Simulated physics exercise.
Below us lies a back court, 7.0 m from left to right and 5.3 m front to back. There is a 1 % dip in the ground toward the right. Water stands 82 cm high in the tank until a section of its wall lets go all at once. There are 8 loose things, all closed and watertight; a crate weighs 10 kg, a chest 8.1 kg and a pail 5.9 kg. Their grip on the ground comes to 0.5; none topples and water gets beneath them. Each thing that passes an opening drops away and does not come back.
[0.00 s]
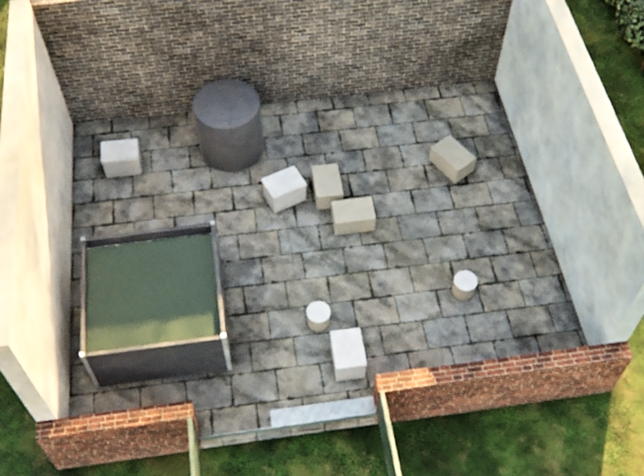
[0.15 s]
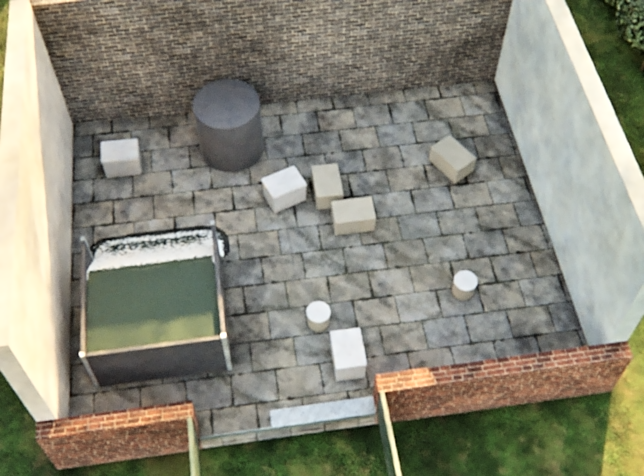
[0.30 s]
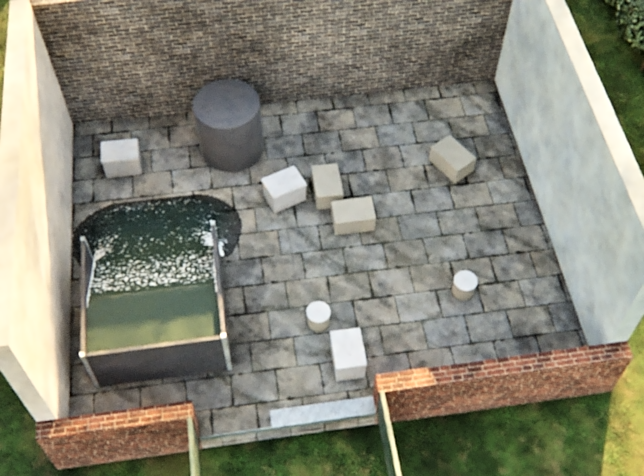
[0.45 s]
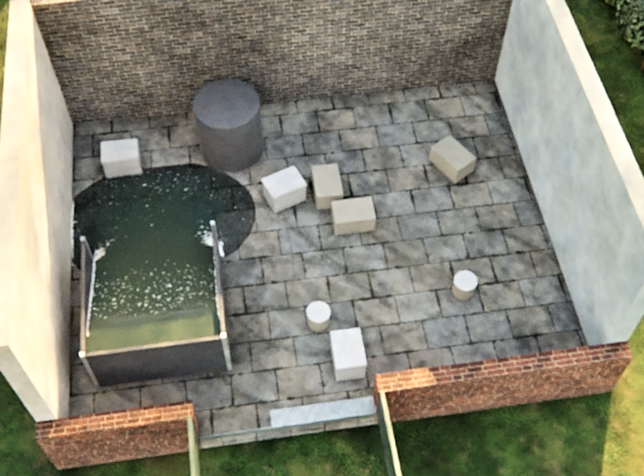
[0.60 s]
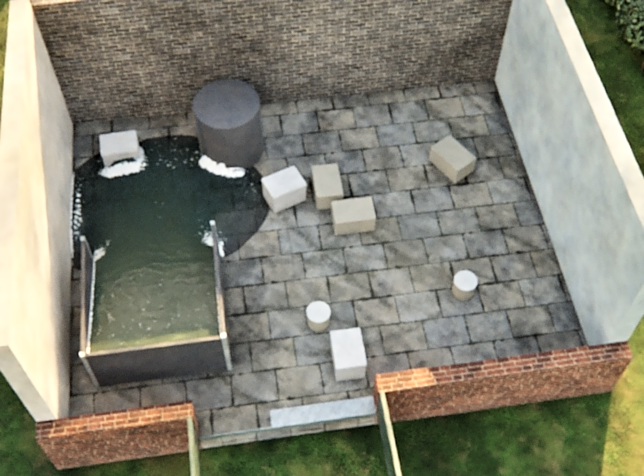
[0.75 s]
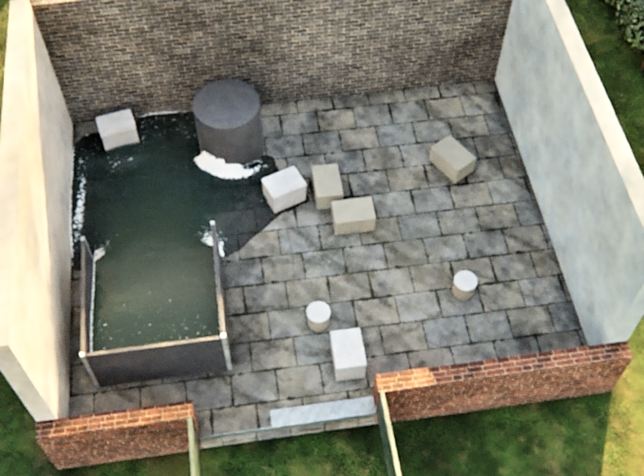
Dark green water pours from the far side of an open-topped tank at the left of a walled, grey-paved court, seen from high above by a still camera. Pale blocks and two small white cylinders stand about the paving, with a big dark grey drum near the back brick wall. The water spreads toward that wall, foams around the drum, and nudges the back-left white block slightly backward, while the others stay put.
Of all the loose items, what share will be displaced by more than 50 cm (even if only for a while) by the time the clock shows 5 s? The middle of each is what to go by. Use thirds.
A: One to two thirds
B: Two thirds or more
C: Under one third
A, one to two thirds.
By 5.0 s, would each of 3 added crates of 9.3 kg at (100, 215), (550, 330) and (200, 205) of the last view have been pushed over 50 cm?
First goes beyond, second stays inside, third goes beyond.
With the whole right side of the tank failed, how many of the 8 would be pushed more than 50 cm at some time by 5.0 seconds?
That gives 7 of them.
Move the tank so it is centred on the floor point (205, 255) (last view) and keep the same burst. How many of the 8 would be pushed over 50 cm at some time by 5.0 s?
Result: 3.
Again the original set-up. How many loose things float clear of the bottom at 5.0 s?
Answer: 4.
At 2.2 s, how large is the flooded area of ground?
Around 16 m2 of it.
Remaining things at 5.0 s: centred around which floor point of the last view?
Centre of the remaining things: Roughly (402, 274).
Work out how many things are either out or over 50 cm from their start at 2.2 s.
I make it 1 by then.
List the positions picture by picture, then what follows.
In the first picture, a chest at (119, 150), on the bottom; a crate at (327, 180), on the bottom; water covers 2.9 m2; 0 of 8 have shifted.
In the second picture, a chest at (119, 150) rests on the ground; a crate at (327, 180), on the bottom; 4.0 m2 under water; 0 of 8 have shifted.
In the third picture, a chest at (119, 150) rests on the ground; a crate at (327, 180) rests on the ground; water covers 5.4 m2; 0 of 8 have shifted.
In the fourth picture, a chest at (119, 150), on the bottom; a crate at (327, 180), on the bottom; 7.1 m2 under water; 0 of 8 have shifted.
In the fifth picture, a chest at (118, 142) rests on the ground, 15 cm from its start; a crate at (327, 180) rests on the ground; water covers 8.5 m2; 1 of 8 have shifted.
In the sixth picture, a chest at (116, 122) rests on the ground, 56 cm from its start; a crate at (327, 180) rests on the ground; 9.7 m2 under water; 1 of 8 have shifted.
After 1.1 s 1 of 8 are over 50 cm from their spots; 1 afloat.
After 2.2 s 1 of 8 are over 50 cm from their spots; 1 afloat.
After 3.5 s 3 of 8 are over 50 cm from their spots; 1 afloat.
After 5.0 s 5 of 8 are over 50 cm from their spots, and 5 have been at some point; 4 afloat.
